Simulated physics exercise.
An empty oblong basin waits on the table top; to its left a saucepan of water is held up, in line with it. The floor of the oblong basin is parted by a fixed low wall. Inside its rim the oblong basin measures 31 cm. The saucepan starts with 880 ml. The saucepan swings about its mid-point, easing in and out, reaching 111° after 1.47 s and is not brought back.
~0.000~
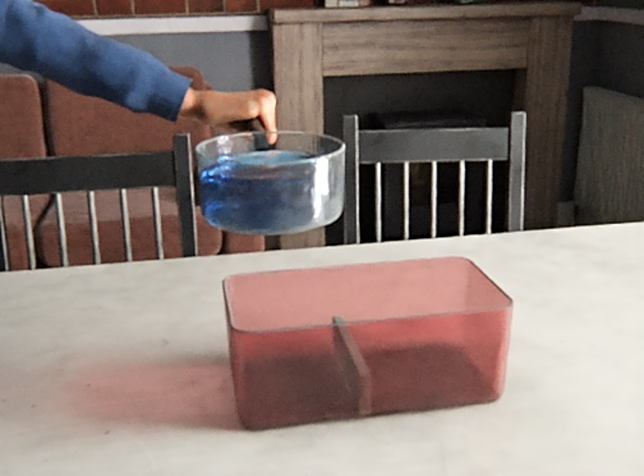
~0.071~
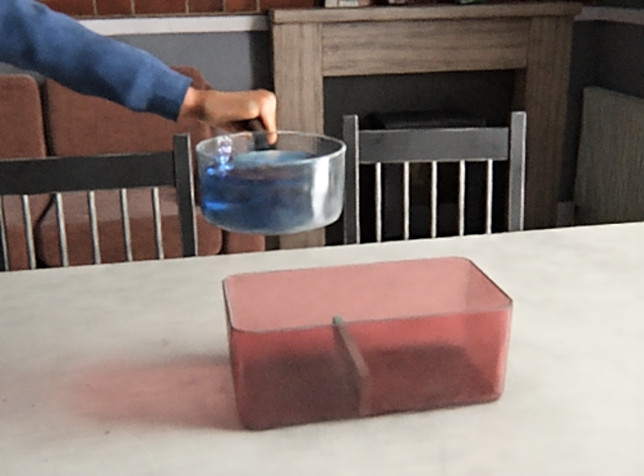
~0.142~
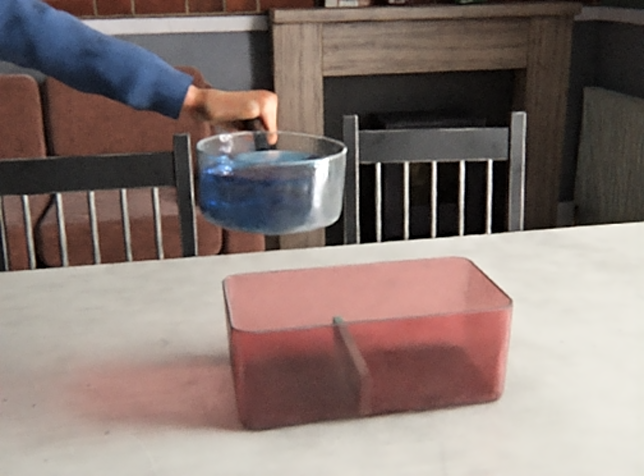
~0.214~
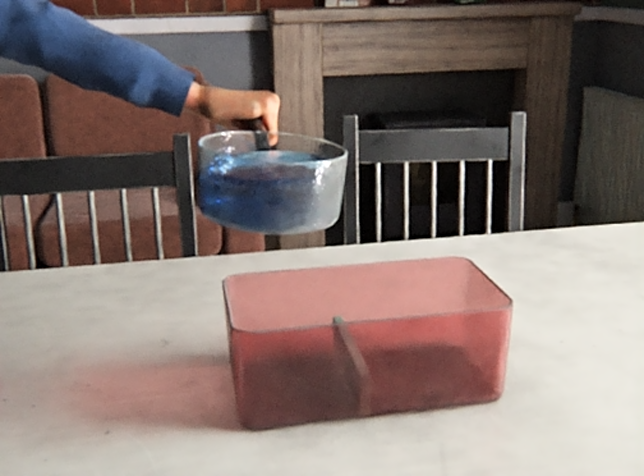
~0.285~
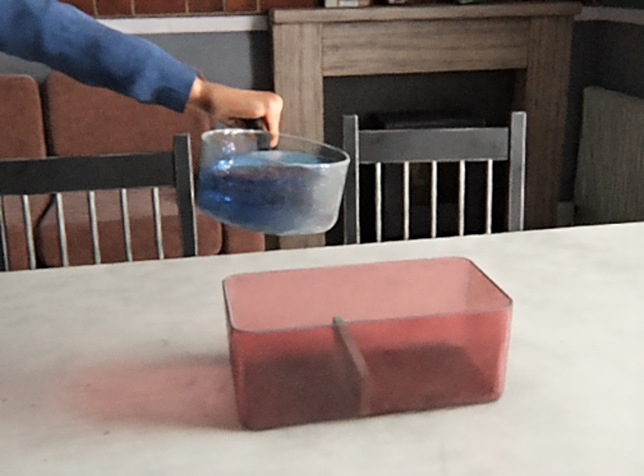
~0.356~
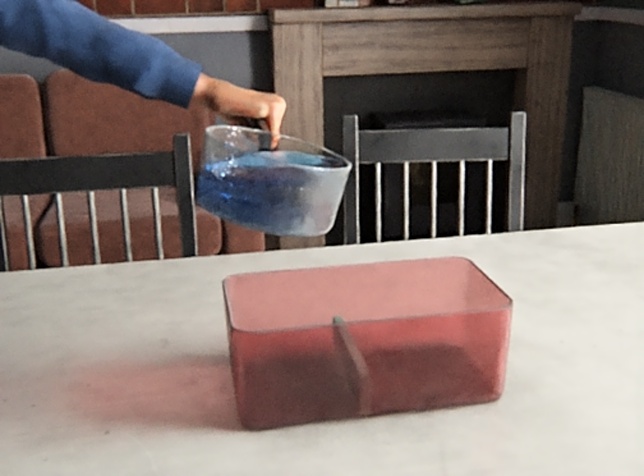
At a table, a hand gradually tilts a saucepan of blue water slightly to the right.
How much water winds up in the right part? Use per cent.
The far part has some 85 per cent.
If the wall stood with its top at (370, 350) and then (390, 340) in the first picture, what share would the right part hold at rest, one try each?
First 70, then 55 per cent.
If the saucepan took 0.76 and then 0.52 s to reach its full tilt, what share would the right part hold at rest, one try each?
In turn about 75 and 65 per cent.
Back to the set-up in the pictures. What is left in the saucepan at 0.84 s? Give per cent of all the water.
Some 48 per cent.
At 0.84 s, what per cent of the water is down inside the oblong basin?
Near 20 in a hundred.
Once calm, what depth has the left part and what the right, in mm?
Left about 6 mm, right about 30 mm.
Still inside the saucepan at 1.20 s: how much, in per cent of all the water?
Near 7 in a hundred.
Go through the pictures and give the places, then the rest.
In the first frame, it leans 0°; its right rim is at (342, 144); the water meets the walls at (200, 170) and (338, 161); the oblong basin's rim runs from (227, 304) to (490, 281); the wall's top is at (350, 344).
In the second frame, it leans 1°; its right rim is at (342, 145); the water meets the walls at (200, 169) and (338, 162).
In the third frame, it leans 3°; its right rim is at (343, 147); the water meets the walls at (200, 169) and (339, 161).
In the fourth frame, it leans 6°; its right rim is at (344, 151); the water meets the walls at (201, 169) and (340, 163).
In the fifth frame, it leans 10°; its right rim is at (346, 157); the water meets the walls at (202, 169) and (341, 163).
In the sixth frame, it leans 15°; its right rim is at (347, 164); the water meets the walls at (200, 170) and (343, 163).
After 0.84 s the tilt is 68° and 48 per cent is still to pour, 0 is left of the wall and 20 right of it.
After 1.20 s the tilt is 102° and 7 per cent is still to pour, 6 is left of the wall and 80 right of it.
After 1.57 s the tilt is 111° and 0 per cent is still to pour, 15 is left of the wall and 85 right of it.
After 1.97 s the tilt is 111° and 0 per cent is still to pour, 15 is left of the wall and 85 right of it.
In the end 15 per cent lies left of the wall, 85 right of it and 1 outside.
